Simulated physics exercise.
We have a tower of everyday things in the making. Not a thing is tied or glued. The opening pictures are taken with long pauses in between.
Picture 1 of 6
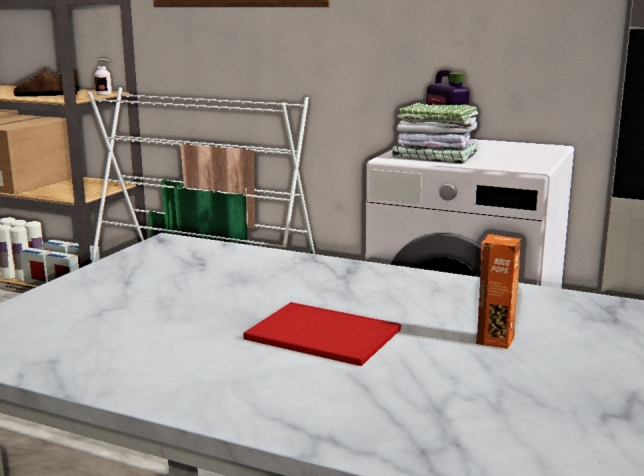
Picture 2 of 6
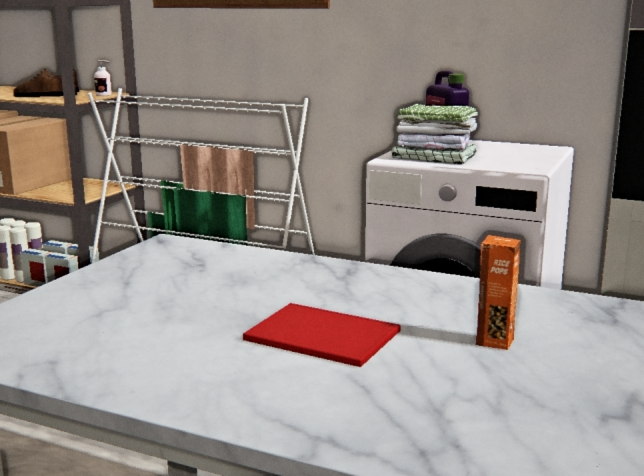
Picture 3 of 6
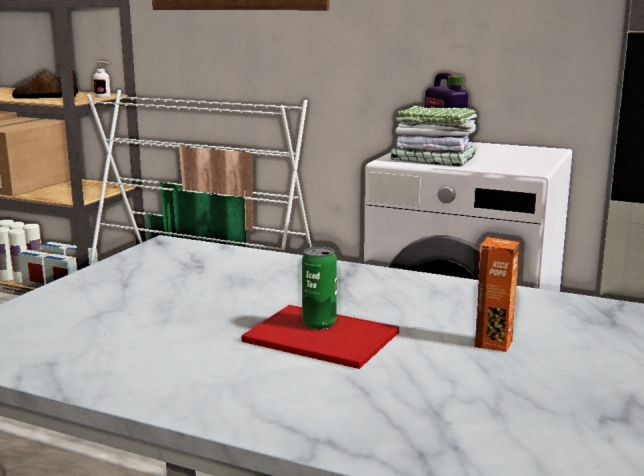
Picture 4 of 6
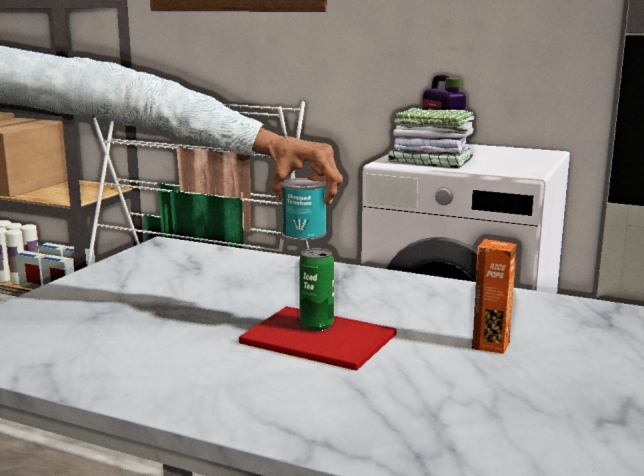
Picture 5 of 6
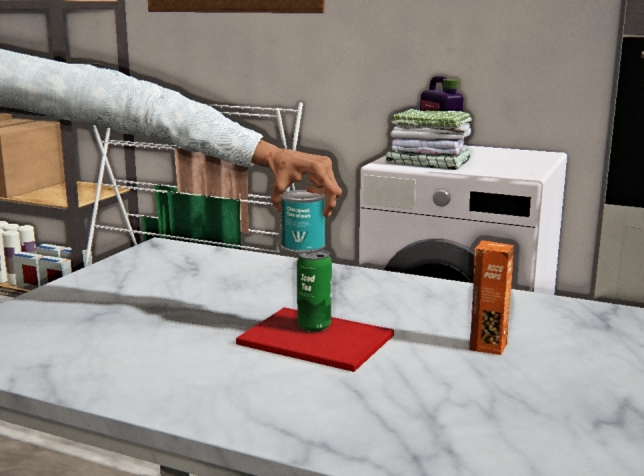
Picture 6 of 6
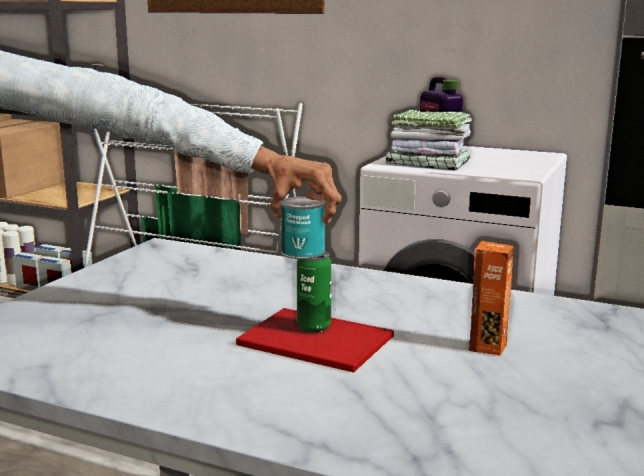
In this clip, a red tray lies on a marble table beside an orange carton, and a green can appears on the tray; then a hand reaching in from the left lowers a turquoise can onto it and keeps hold.
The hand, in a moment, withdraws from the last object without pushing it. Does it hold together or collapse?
It endures.
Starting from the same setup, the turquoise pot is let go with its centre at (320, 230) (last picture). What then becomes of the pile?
The pile then stays upright.
Then, 0.50 s later than the last frame, all is still.
Then, 1.30 s later than the last frame, things are still on the move.
Then, 2.00 s later than the last frame, all is still.
Then, 2.70 s later than the last frame, turquoise pot resting near (302, 228).
When it is over, all 4 as before. End places, in pixels of the last picture, turquoise pot near (302, 228). The pile stays up.
